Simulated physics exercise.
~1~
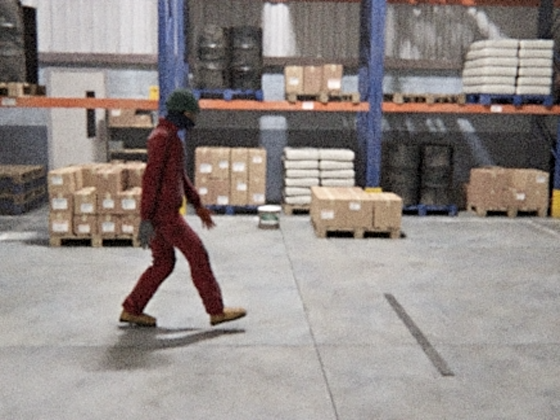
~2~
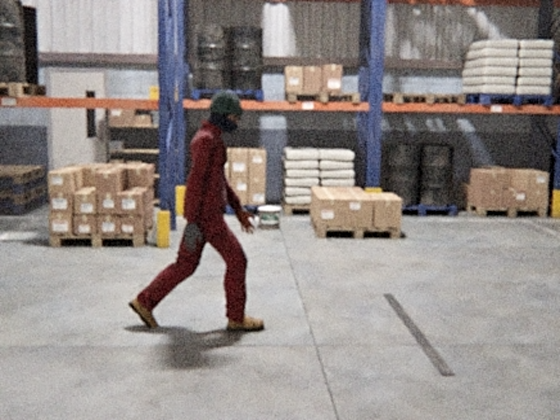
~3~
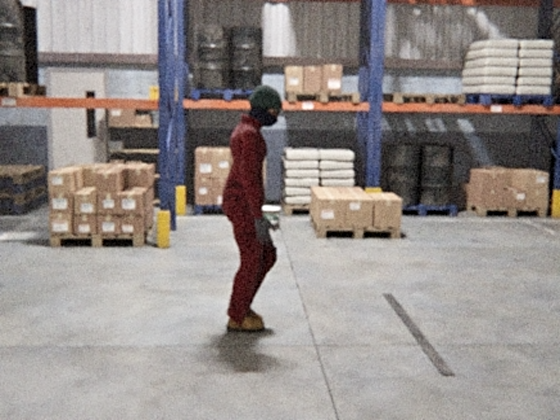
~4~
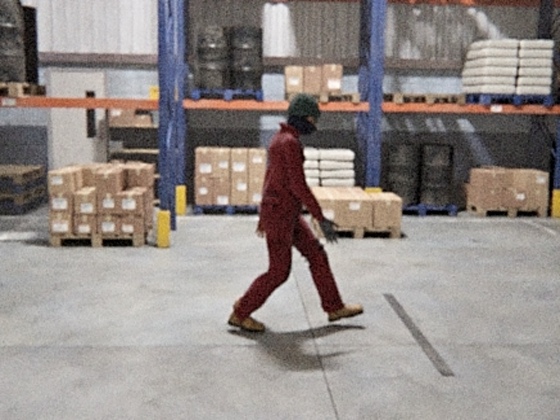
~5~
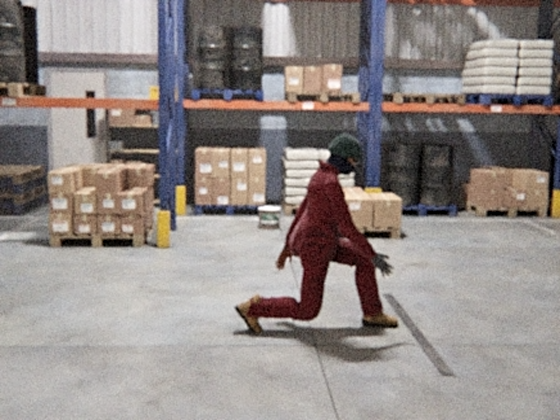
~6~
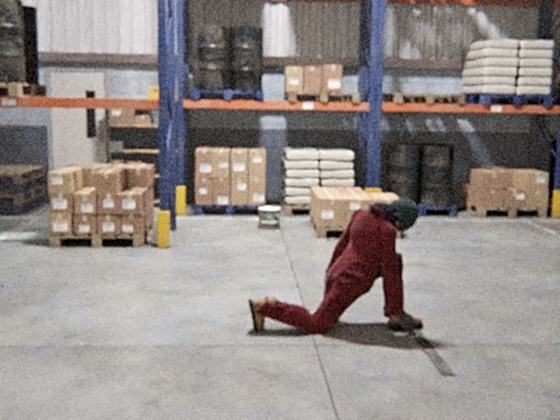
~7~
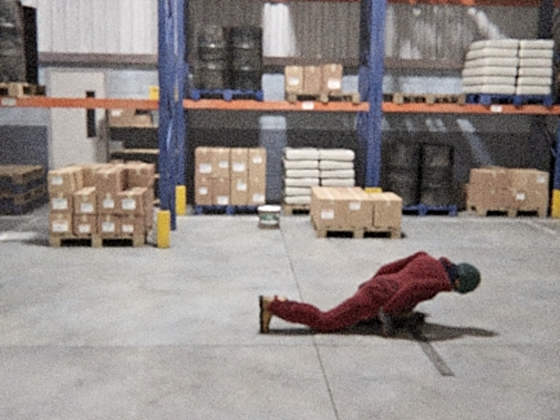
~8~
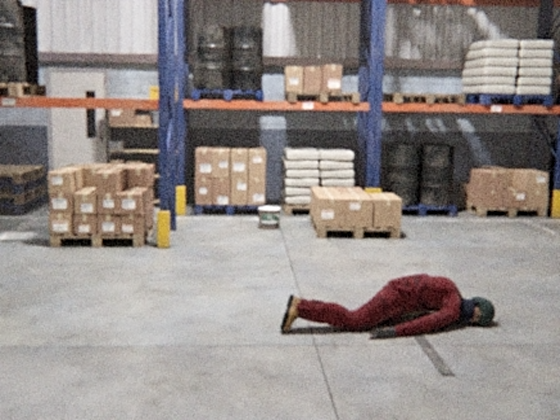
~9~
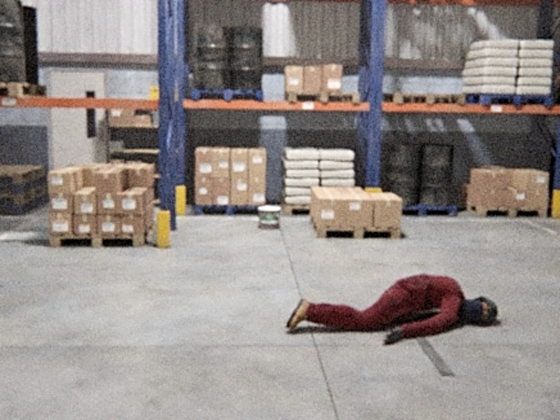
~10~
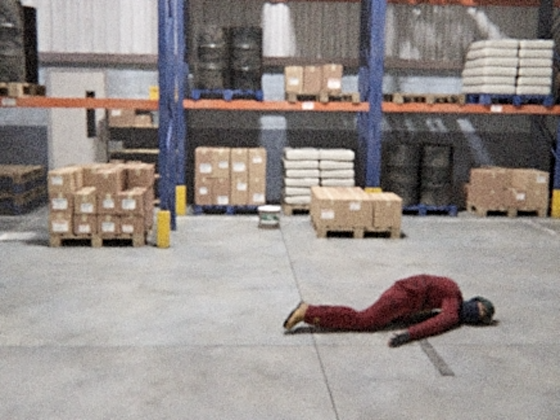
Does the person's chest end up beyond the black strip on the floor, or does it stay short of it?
The person's chest ends up beyond the black strip, as the person drops forward across it and lies still on the floor.
